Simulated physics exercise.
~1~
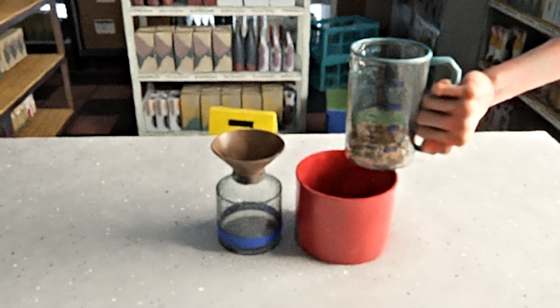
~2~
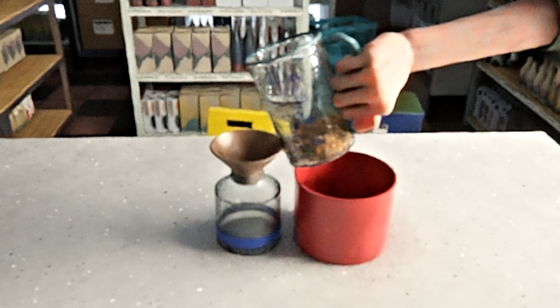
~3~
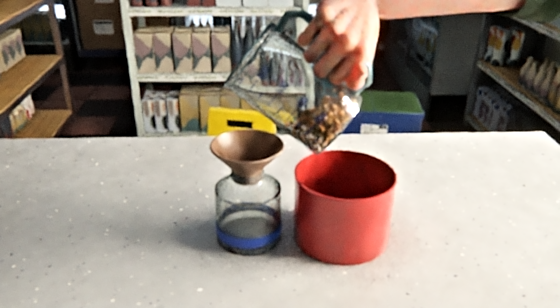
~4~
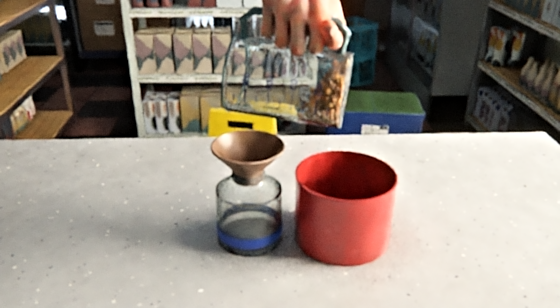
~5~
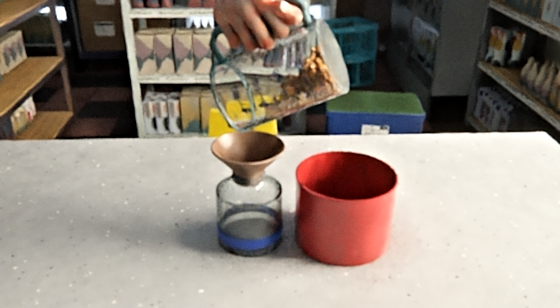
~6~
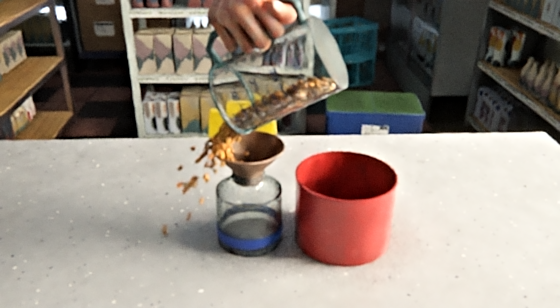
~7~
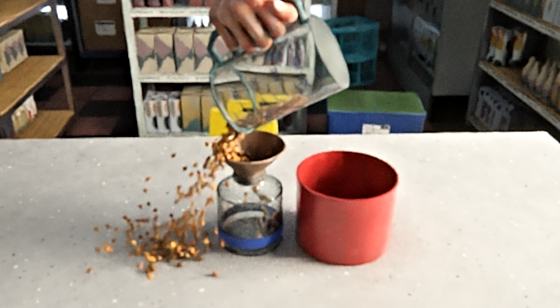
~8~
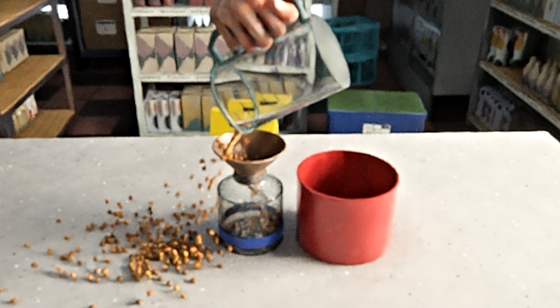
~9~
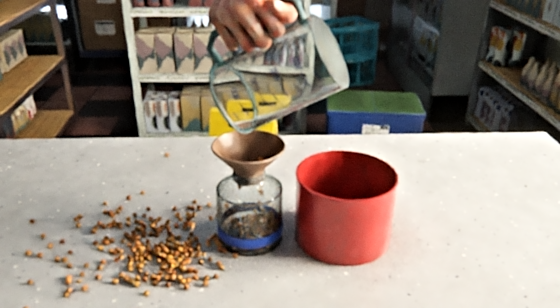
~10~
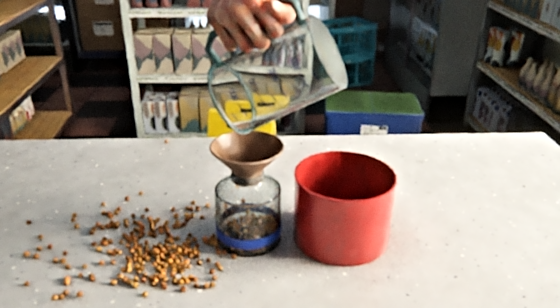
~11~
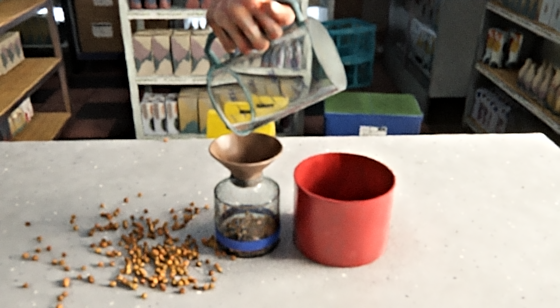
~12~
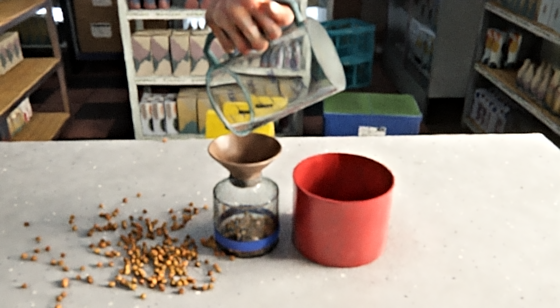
Roasted chickpeas spilled across the table when a hand carried a clear jug leftward past a red pot and tipped it over a funnel on a blue jar; most scattered to the left, some dropped into the jar, and the pot stayed empty.
